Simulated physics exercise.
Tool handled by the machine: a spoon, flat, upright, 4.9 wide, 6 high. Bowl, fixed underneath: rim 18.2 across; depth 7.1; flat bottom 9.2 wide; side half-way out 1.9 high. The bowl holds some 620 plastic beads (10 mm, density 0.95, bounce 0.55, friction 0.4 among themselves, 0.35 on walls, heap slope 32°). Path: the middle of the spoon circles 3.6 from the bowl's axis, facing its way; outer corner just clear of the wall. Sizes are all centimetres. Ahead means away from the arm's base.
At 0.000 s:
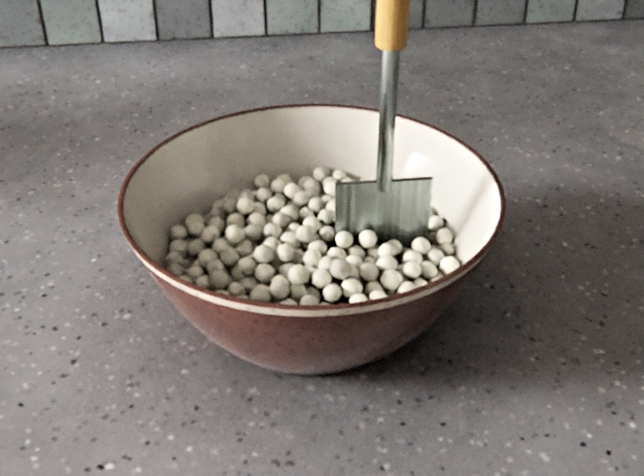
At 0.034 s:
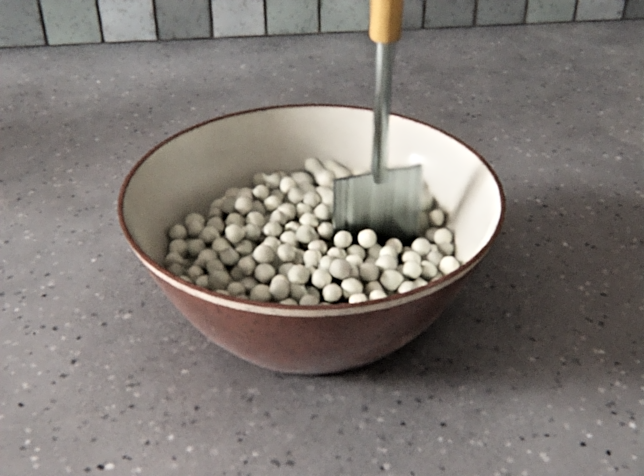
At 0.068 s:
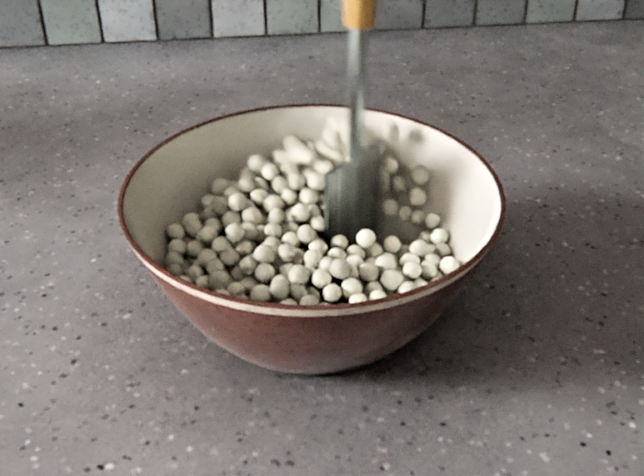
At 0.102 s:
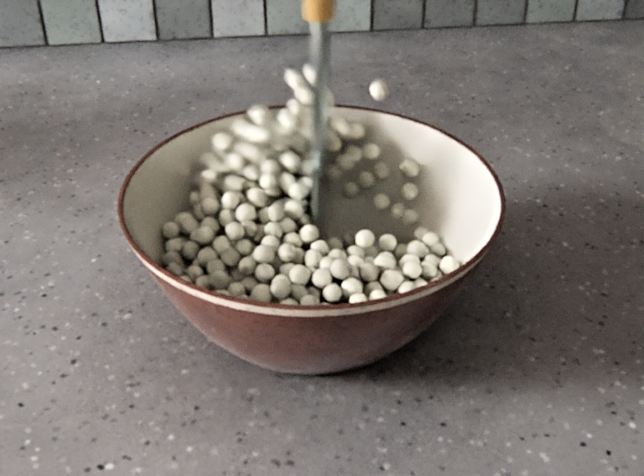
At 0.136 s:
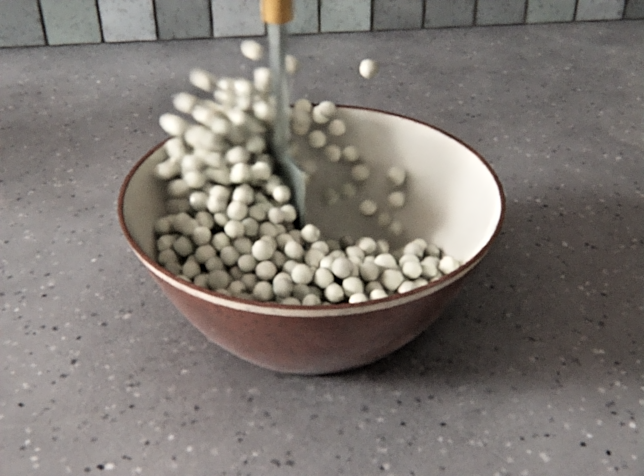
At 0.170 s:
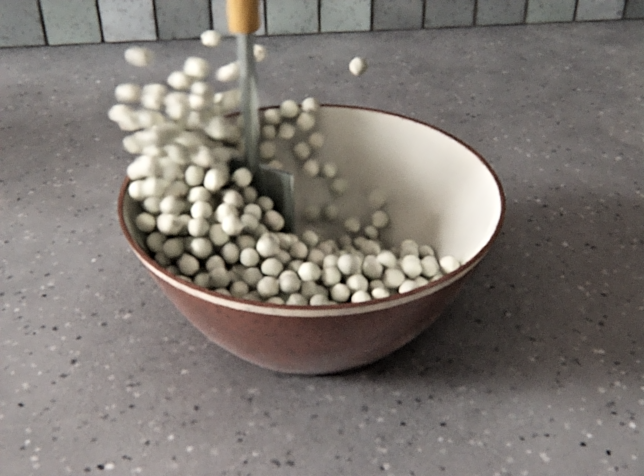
The footage shows a flat metal blade on a yellow handle sweeping leftward through pale round beads in a reddish-brown bowl with a cream interior, turning as it pushes them into a rising heap and flings several into the air.
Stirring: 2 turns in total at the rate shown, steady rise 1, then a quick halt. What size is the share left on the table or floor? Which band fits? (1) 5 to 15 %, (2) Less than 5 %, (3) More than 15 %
3, more than 15 %.
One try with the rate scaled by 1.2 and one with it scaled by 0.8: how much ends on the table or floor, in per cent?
40 % and 20 %.
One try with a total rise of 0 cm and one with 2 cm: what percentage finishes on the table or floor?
About 35 and 30 per cent.
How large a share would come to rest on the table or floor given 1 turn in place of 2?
Then some 25 per cent.
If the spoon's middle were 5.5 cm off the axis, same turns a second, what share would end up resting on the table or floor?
It would be close to 0 per cent then.
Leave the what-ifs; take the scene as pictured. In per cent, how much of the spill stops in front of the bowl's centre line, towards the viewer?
Close to 60 in a hundred.
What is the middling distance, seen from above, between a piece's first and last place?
I'd put it at roughly 11 centimetres.
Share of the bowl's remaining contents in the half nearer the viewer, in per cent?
I'd put it at roughly 50 per cent.
By 0.41 s, 5° round, highest piece 10 above the table; 466 in the bowl, 101 on the table or floor, 58 in flight or on the tool.
By 0.65 s, 229° round, highest piece 8 above the table; 421 in the bowl, 197 on the table or floor, 7 in flight or on the tool.
By 0.97 s, 0° round, highest piece 6 above the table; 411 in the bowl, 214 on the table or floor.
By 1.67 s, 0° round, highest piece 6 above the table; 411 in the bowl, 214 on the table or floor.
Final count, 411 in the bowl, 214 on the table or floor. That is 34 % on the table or floor.
